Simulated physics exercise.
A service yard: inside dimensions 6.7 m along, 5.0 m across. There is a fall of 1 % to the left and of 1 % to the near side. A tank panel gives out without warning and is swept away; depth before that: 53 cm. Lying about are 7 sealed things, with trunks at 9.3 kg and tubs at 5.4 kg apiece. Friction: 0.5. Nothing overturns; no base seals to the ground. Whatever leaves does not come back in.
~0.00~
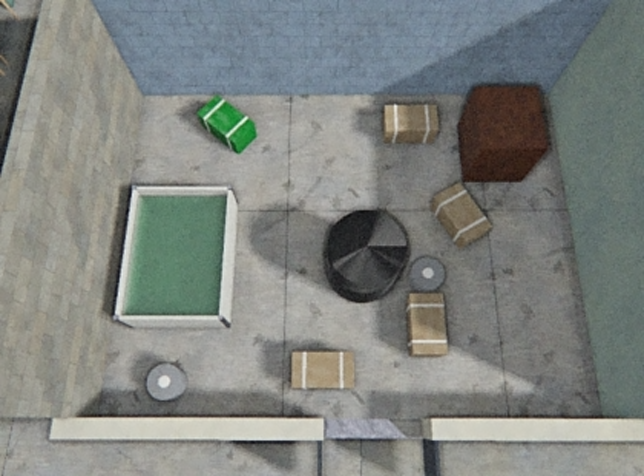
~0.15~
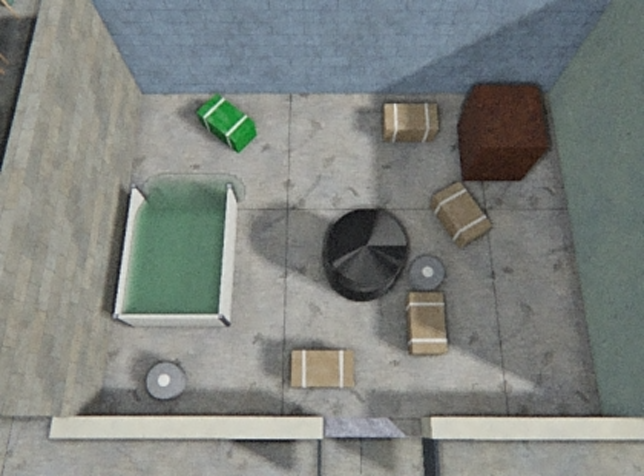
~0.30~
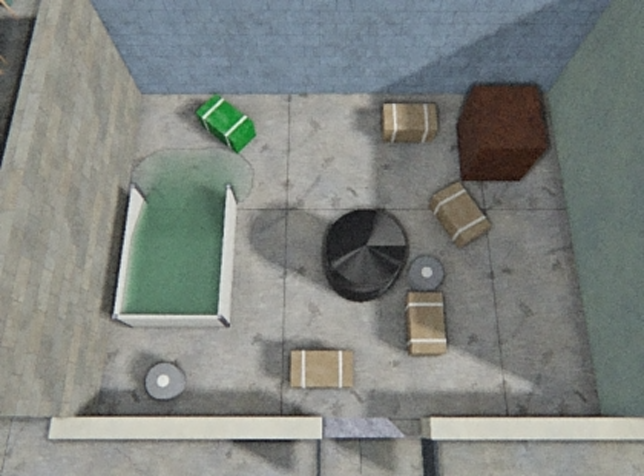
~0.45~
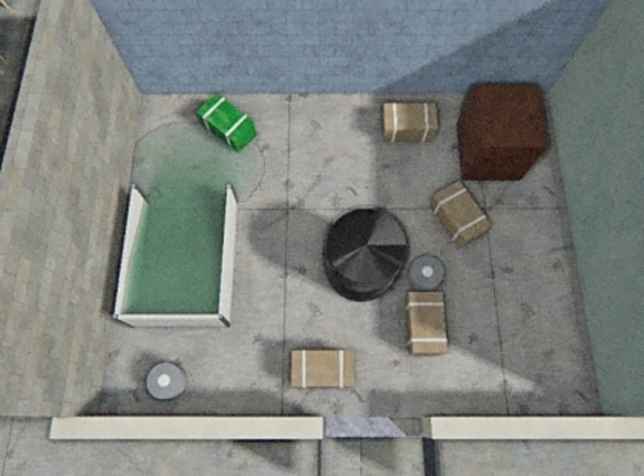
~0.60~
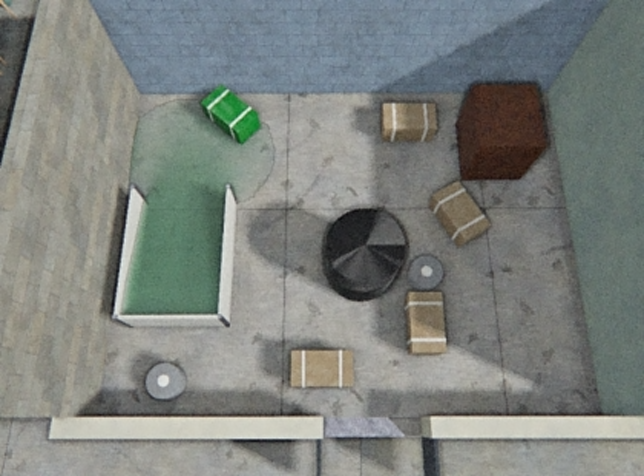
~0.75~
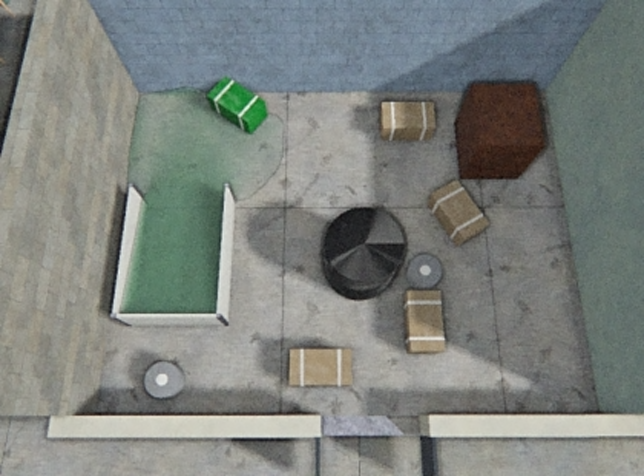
In a walled yard with scattered trunks and tubs, the far panel of a white-framed tank disappears and greenish water spreads out across the ground, reaching the green trunk and pushing it slightly toward the back wall and right.
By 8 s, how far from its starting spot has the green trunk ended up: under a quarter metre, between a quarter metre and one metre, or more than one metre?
The green trunk ends up more than one metre away.
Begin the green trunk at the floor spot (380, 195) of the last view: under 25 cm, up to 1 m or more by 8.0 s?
Outcome: It is taken a long way.
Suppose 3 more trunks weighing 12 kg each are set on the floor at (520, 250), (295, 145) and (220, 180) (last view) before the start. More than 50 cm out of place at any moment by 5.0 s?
The first one ends up inside that, the second beyond that, the third beyond that.
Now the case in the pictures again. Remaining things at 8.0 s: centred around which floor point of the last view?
Centre of the remaining things: Roughly (397, 310).
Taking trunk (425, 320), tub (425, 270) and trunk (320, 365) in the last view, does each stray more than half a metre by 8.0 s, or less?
Well, going one by one, it's not that far, not that far and not that far.
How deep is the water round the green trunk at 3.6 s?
Near 6 cm deep.
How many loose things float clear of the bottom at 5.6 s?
At that time, 1.
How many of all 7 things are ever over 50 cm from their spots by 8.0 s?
The total is 3.
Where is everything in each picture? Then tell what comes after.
In the first picture, the green trunk at (226, 118) rests on the ground; 2.4 m2 under water; 0 of 7 have shifted.
In the second picture, the green trunk at (226, 117), on the bottom; 3.0 m2 under water; 0 of 7 have shifted.
In the third picture, the green trunk at (225, 117), on the bottom; water covers 3.9 m2; 0 of 7 have shifted.
In the fourth picture, the green trunk at (225, 116) rests on the ground; water covers 4.7 m2; 0 of 7 have shifted.
In the fifth picture, the green trunk at (229, 108), on the bottom, 16 cm from its start; water covers 5.6 m2; 1 of 7 have shifted.
In the sixth picture, the green trunk at (236, 98) rests on the ground, 35 cm from its start; 6.3 m2 under water; 1 of 7 have shifted.
After 1.6 s the green trunk is near (286, 87), 1.1 m from its start, aground; 0 of 7 are out; 0 afloat.
After 3.6 s the green trunk is near (387, 165), 2.6 m from its start, afloat; 0 of 7 are out; 2 afloat.
After 5.6 s the green trunk is near (410, 219), 3.2 m from its start, aground; 0 of 7 are out; 1 afloat.
After 8.0 s the green trunk is near (432, 244), 3.7 m from its start, afloat; 0 of 7 are out; 2 afloat.
